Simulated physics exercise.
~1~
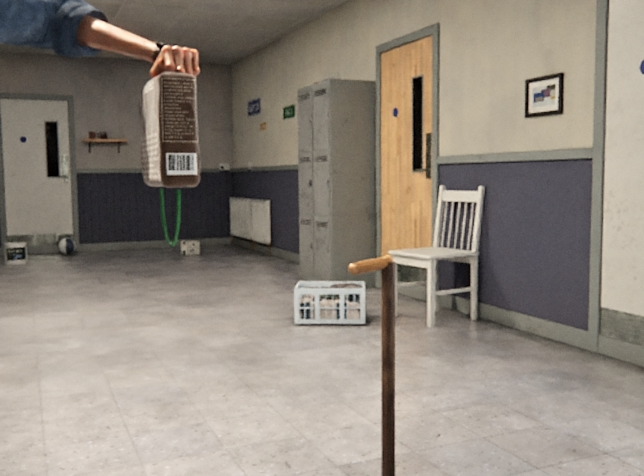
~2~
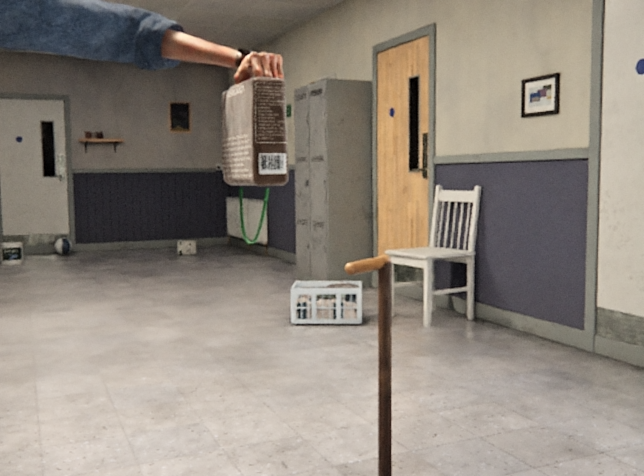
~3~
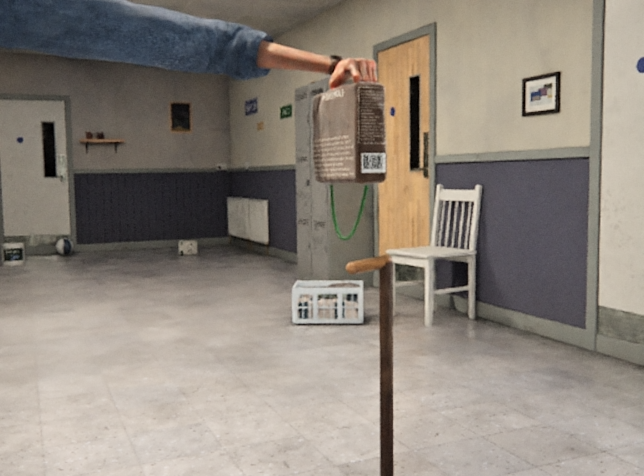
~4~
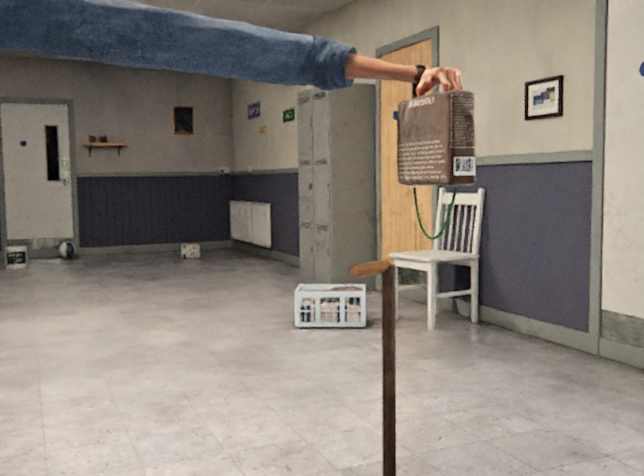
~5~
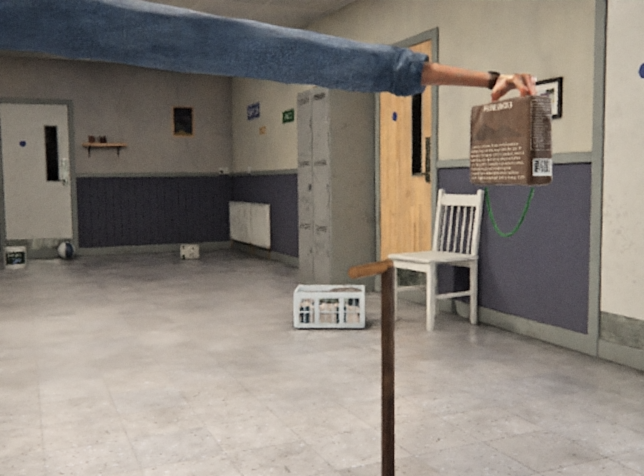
An arm in a blue sleeve carried a brown bag with a green loop dangling beneath it from left to right across a room with a white chair, passing over a hooked wooden post and ending up clear on the right, still held upright.
